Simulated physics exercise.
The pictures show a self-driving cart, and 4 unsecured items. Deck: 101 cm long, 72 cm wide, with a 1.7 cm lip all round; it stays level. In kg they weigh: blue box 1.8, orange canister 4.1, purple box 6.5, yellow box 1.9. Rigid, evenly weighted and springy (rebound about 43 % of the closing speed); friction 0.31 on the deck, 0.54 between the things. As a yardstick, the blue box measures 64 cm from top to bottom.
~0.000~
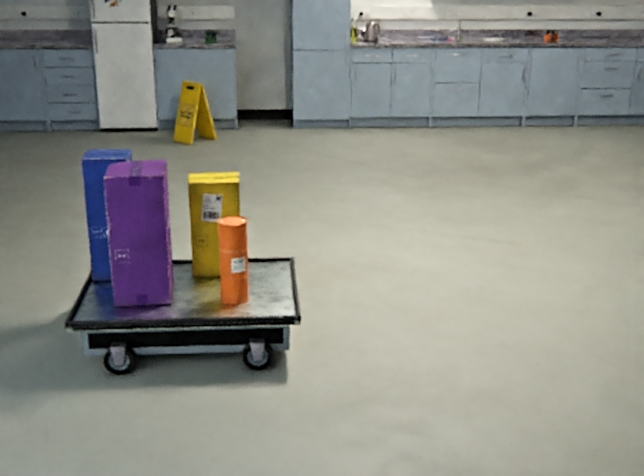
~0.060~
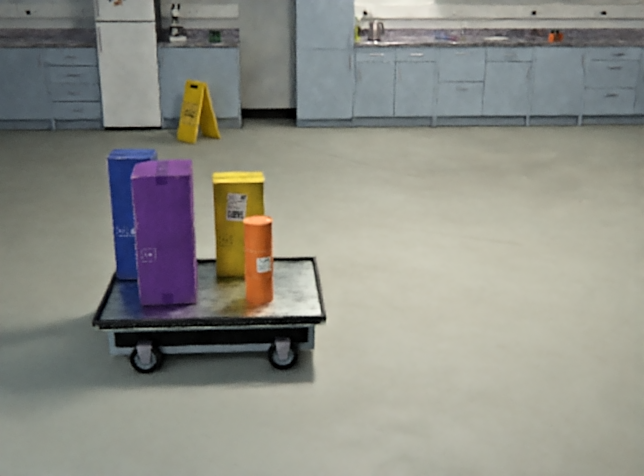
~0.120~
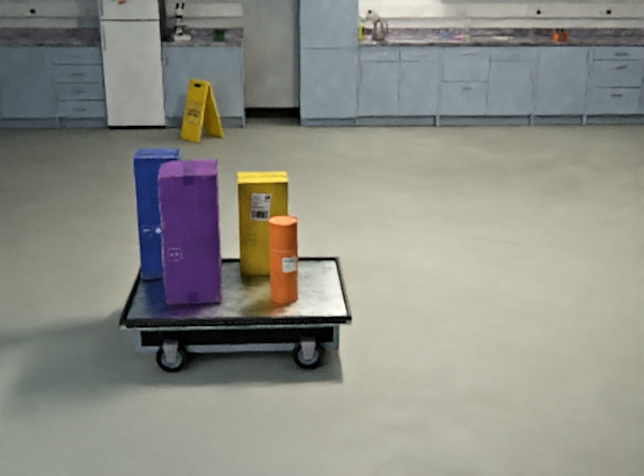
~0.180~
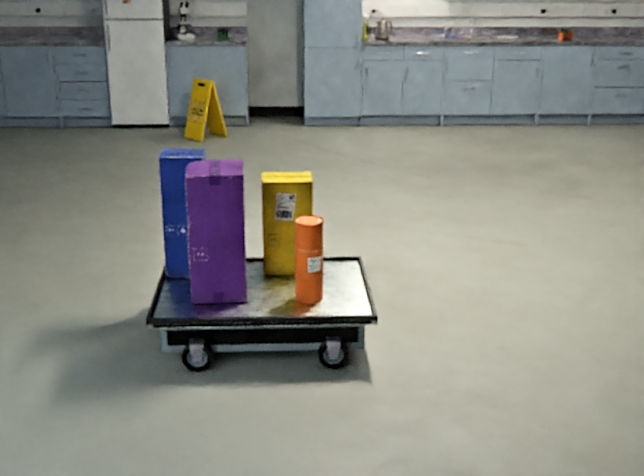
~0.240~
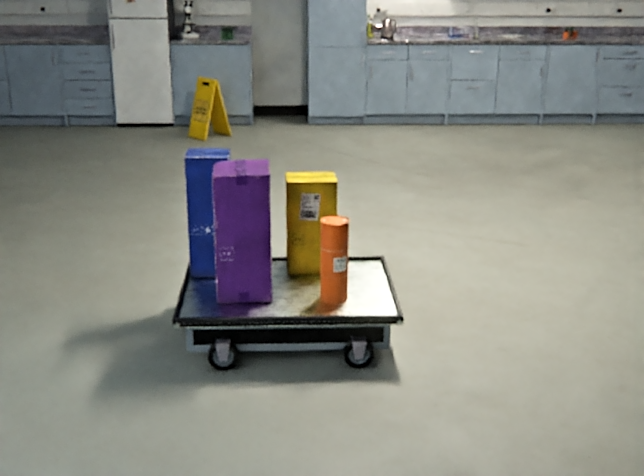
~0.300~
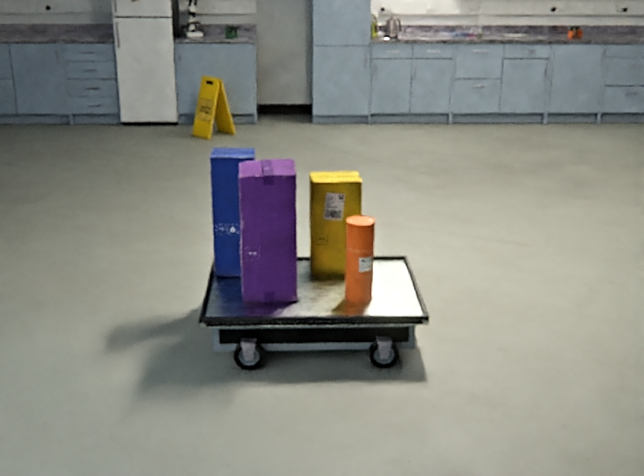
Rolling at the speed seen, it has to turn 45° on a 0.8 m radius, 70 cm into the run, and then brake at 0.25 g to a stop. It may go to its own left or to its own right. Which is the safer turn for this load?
Fewer things are lost with the left turn.
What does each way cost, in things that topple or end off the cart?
Left: 2; right: 3.
Turning left. By 0.60 s, cart 120 cm along, turned 25°; orange canister tilted 14° near (484, 248); blue box 2 cm from its spot near (337, 211); yellow box 20 cm from its spot.
By 1.20 s, cart 222 cm along, turned 45°; blue box tilted 16° near (469, 175); yellow box 41 cm from its spot; purple box 16 cm from its spot.
By 1.70 s, cart 244 cm along, turned 45°, stopped; blue box tilted 54° near (502, 165); yellow box 41 cm from its spot; purple box 17 cm from its spot.
When it is over (2.7 s), off the cart, orange canister; lying over on the deck, blue box; not toppled but over 10 cm from the start, purple box and yellow box. End places, in pixels of the last picture, blue box near (527, 180).
Turning right instead, blue box, orange canister and yellow box tipped over or off the cart, 3 of 4 in all.
